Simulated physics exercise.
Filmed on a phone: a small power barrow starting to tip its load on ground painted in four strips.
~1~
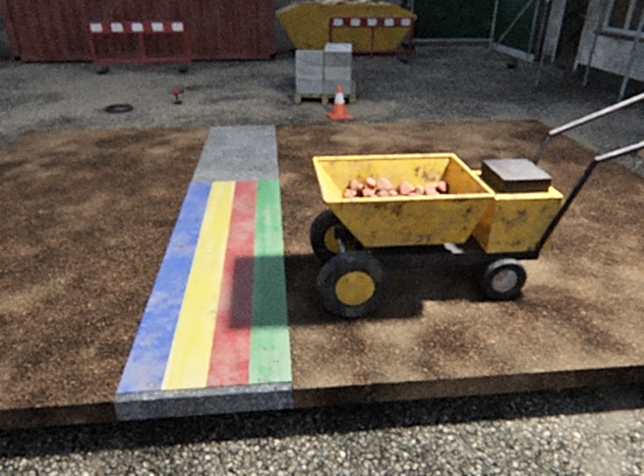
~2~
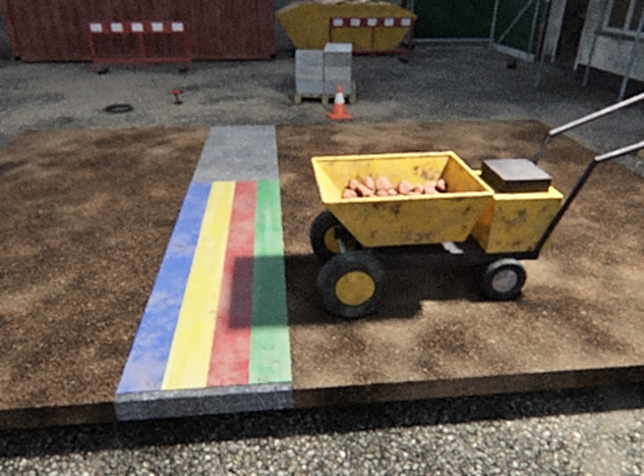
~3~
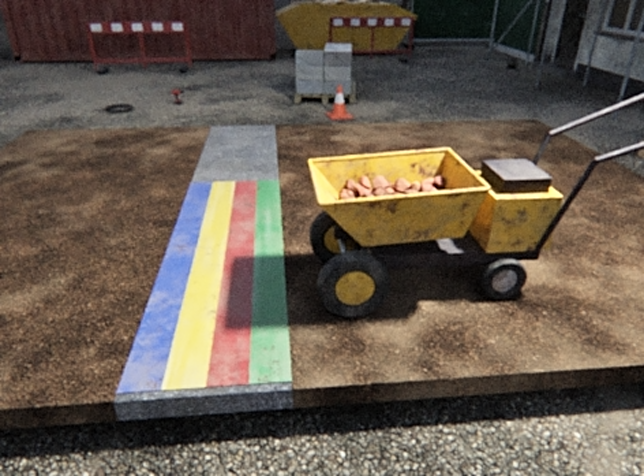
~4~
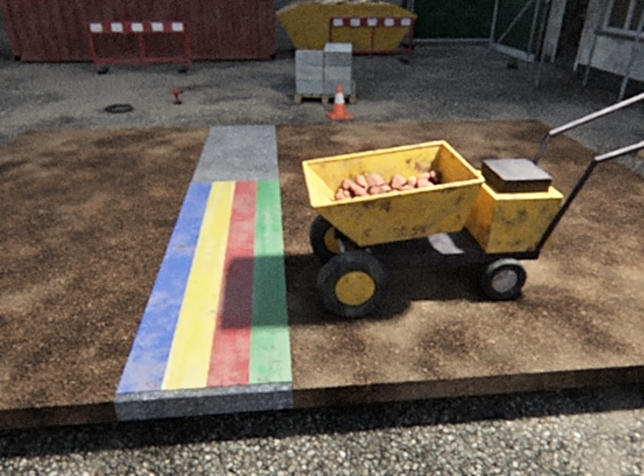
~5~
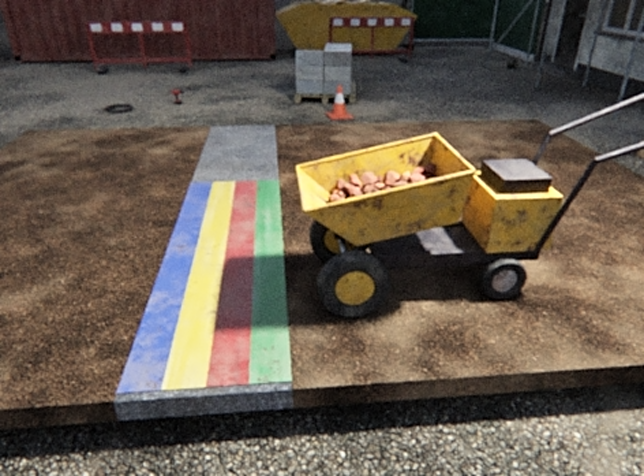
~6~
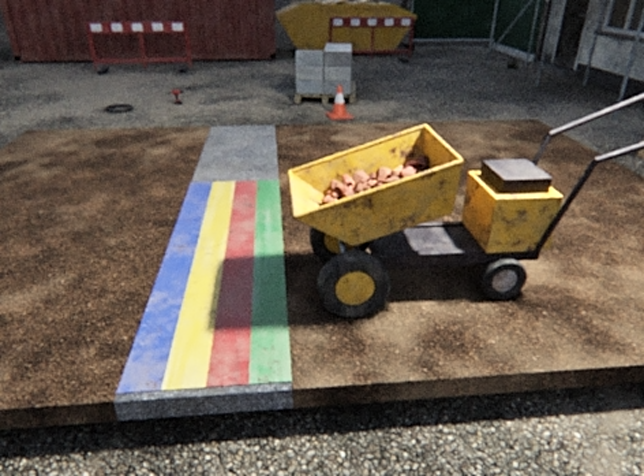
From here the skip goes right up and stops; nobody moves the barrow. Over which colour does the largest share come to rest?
The red strip carries the most.
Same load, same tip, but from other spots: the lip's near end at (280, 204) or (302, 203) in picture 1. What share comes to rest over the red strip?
Near 0 % and 30 %.
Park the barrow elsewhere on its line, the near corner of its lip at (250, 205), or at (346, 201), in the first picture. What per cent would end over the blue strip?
In turn 50 and 0 in a hundred.
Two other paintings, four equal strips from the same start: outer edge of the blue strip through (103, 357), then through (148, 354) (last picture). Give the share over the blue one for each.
In turn 0 and 10 in a hundred.
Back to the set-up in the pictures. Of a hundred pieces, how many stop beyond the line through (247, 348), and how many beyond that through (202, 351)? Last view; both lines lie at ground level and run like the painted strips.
About 70 and 20 per cent.
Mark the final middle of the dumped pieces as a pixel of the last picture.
Near (227, 288).
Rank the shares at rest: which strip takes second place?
Next in line is the strip in yellow.
Soon, skip tipped steeply; all in the skip.
A while on, skip tipped right over; nearly all in the skip; a stray few over the red strip.
Towards the end, skip tipped right over; about a quarter in the skip; a small part over the green strip; about half over the red strip; about a quarter over the yellow strip; a small part over the blue strip; a stray few off the paint.
Finally, skip tipped right over; a small part in the skip; a small part over the green strip; about half over the red strip; about a quarter over the yellow strip; a small part over the blue strip; a stray few off the paint.
